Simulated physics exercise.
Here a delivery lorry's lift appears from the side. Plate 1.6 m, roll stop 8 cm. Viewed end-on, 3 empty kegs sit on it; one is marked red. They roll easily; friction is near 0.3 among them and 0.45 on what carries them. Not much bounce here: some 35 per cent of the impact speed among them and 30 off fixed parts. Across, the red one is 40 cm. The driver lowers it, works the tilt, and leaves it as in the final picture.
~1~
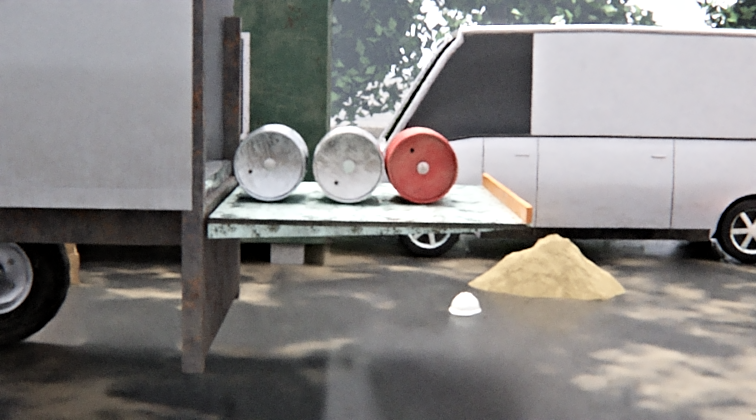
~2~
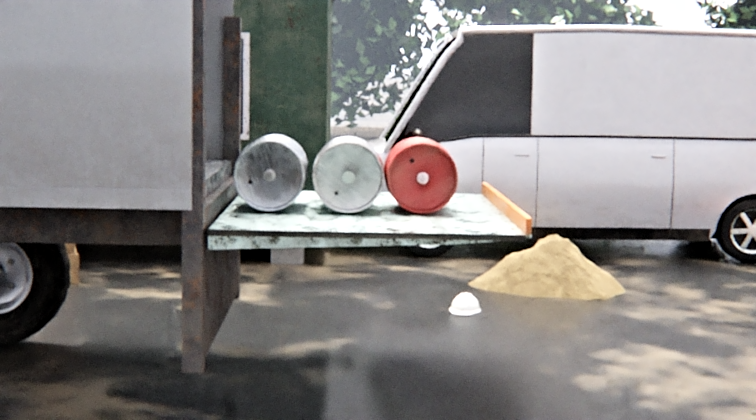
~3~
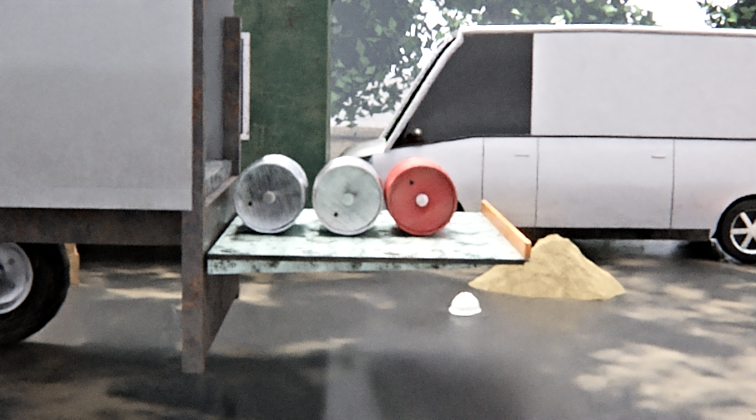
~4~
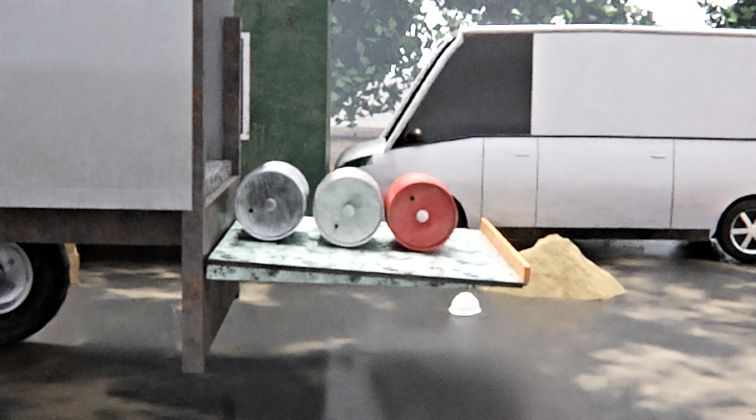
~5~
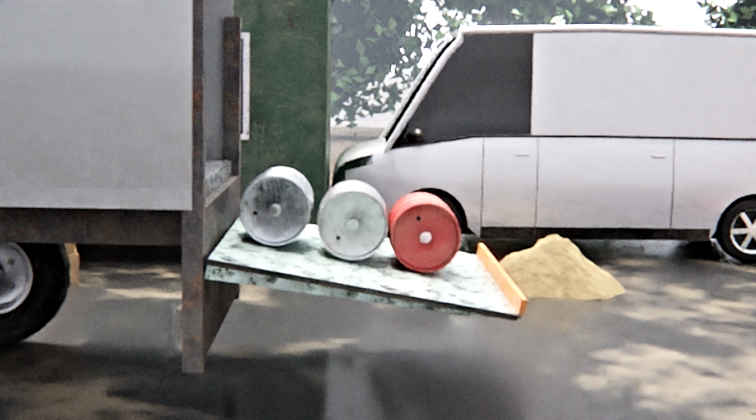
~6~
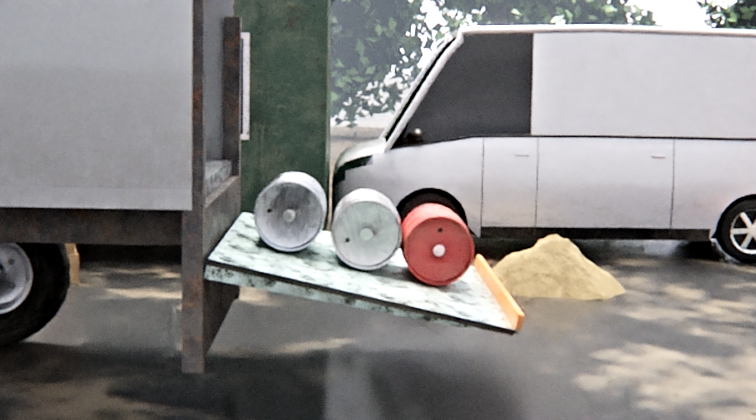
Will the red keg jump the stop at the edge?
As it turns out, the red one goes past the stop.
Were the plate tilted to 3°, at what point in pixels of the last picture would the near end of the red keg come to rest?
Near pixel (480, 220).
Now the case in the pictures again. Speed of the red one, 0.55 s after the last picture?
0.4 m/s, give or take.
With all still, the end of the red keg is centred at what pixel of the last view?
You'll find it at roughly (707, 364) in the final picture.
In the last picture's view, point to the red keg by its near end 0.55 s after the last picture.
Around pixel (495, 253).
Another 0.5 s on from the last picture, red is on the plate, 10 cm from the stop, rolling right; 0 gone from the plate.
Another 1.0 s on from the last picture, red is over the stop and falling; 1 gone from the plate.
In the end (4.4 s after the last picture), red is on the ground; 2 gone from the plate.
